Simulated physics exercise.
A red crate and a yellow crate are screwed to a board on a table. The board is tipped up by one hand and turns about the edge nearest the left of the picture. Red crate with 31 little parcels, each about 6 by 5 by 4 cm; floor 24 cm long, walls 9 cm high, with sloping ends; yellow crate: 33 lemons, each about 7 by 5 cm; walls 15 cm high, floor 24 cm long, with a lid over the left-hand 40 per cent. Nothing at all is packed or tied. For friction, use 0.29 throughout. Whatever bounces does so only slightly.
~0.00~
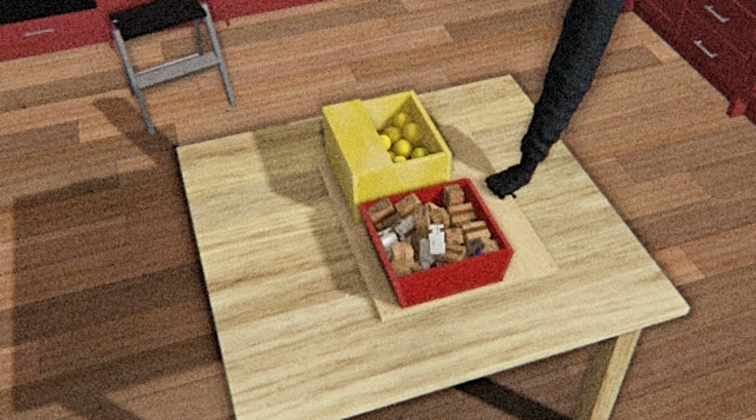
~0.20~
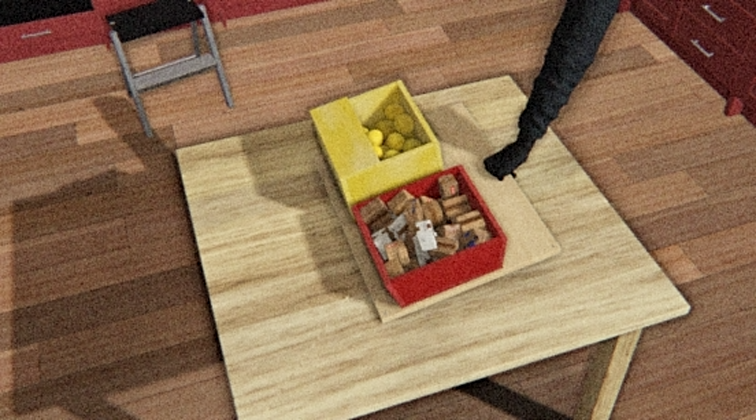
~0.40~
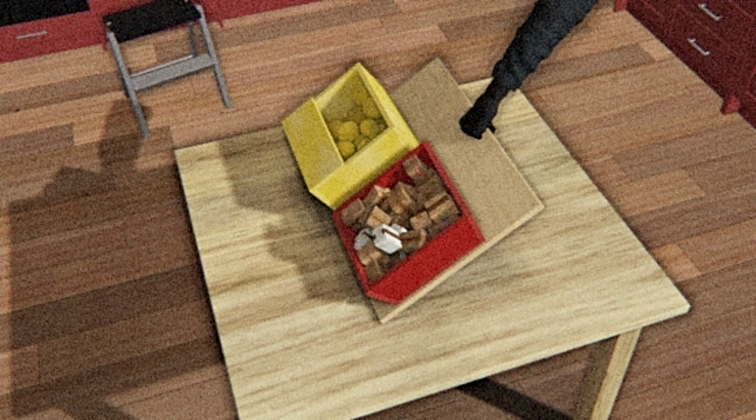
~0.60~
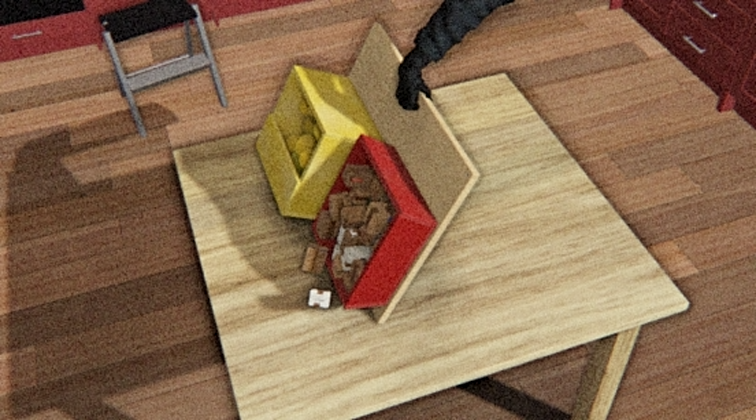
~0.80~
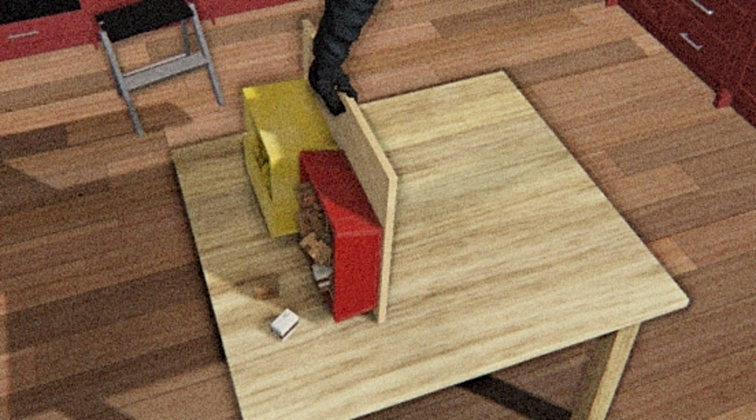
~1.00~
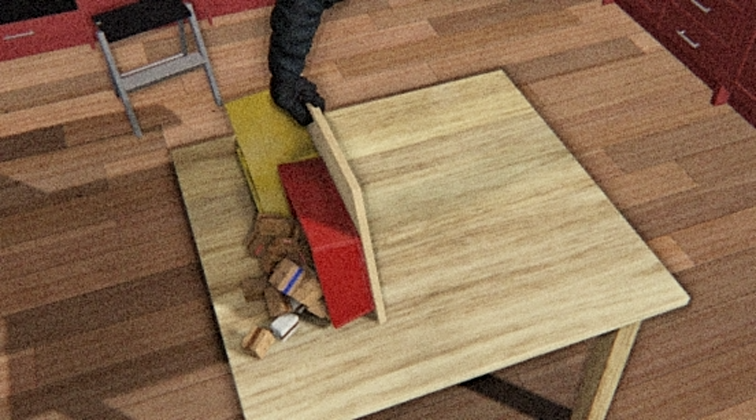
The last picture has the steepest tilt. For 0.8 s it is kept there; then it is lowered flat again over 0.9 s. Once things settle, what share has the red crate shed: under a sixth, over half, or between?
I think the pieces left inside will number under three in six.
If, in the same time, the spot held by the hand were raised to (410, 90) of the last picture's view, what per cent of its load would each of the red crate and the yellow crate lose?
Red crate 20 %, yellow crate 0 %.
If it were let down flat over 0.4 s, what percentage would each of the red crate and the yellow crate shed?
Well, that would cost the red crate 100 per cent and the yellow crate 10 per cent.
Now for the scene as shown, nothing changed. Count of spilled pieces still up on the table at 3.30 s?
Roughly 25.
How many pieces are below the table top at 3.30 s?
Estimate - about 8 in total.
After 1.37 s, tilt 96°; the red crate is down by 26 of 31 and the yellow crate is down by 2 of 33.
After 1.83 s, tilt 96°; the red crate is down by 27 of 31 and the yellow crate is down by 2 of 33.
After 2.47 s, tilt 16°; the red crate is down by 30 of 31 and the yellow crate is down by 2 of 33.
When it is over (at 3.30 s), the red crate is down by 30 of 31 and the yellow crate is down by 2 of 33. Asked share, 30 of 31, 97 per cent.
